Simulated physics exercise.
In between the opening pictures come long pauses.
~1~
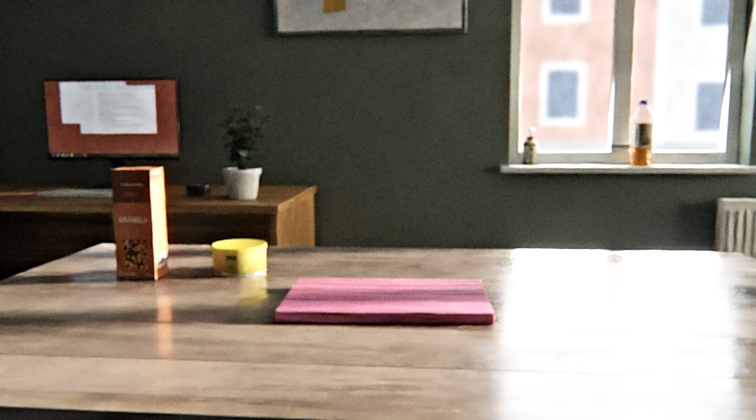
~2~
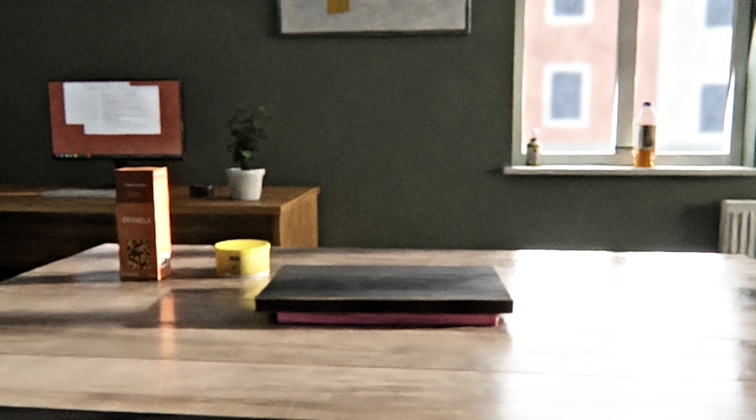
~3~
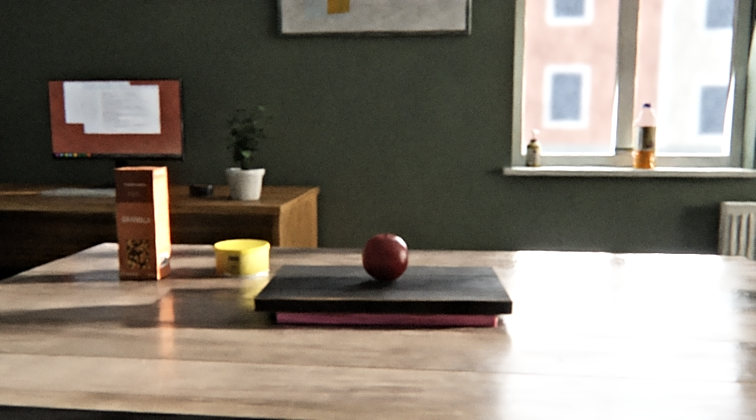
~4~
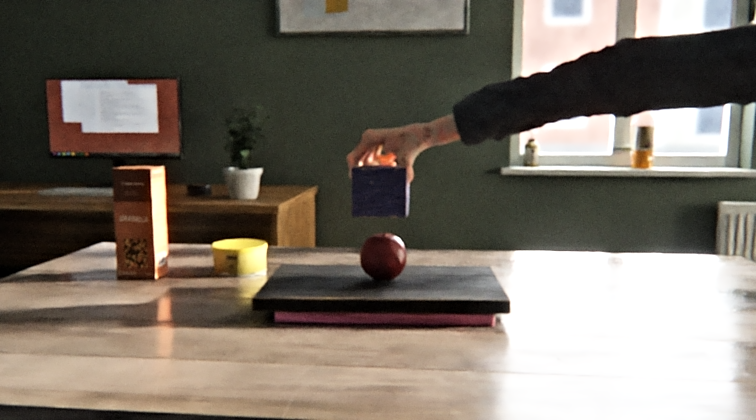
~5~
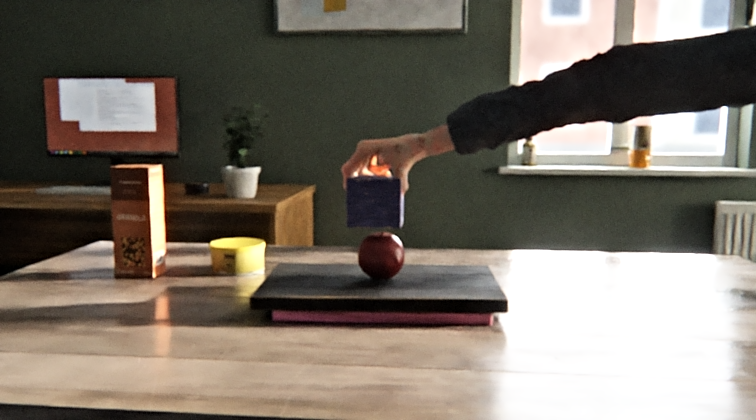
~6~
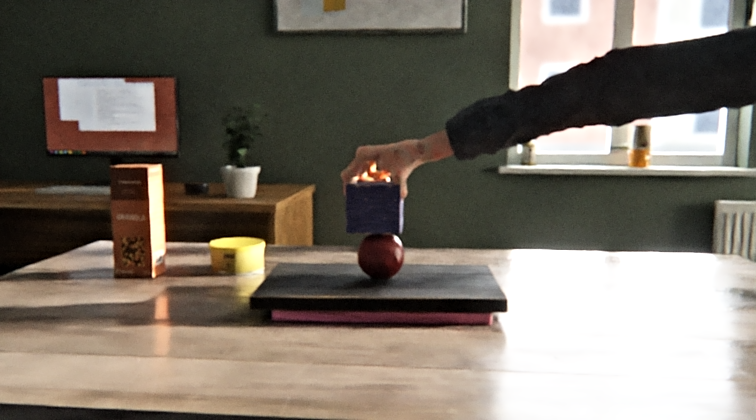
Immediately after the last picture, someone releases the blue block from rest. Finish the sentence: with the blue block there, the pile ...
The pile topples.
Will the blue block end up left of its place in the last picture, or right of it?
Observed: The object is displaced in the leftward direction.
Then, 0.40 s after the last picture, blue block tipped 69° from how it was near (339, 225).
Then, 0.70 s after the last picture, blue block now fallen.
Then, 1.10 s after the last picture, things are still on the move.
At rest, fallen, blue block; the other 5 in place. Seen from the same camera at the end, blue block near (230, 274). The pile loses its balance.
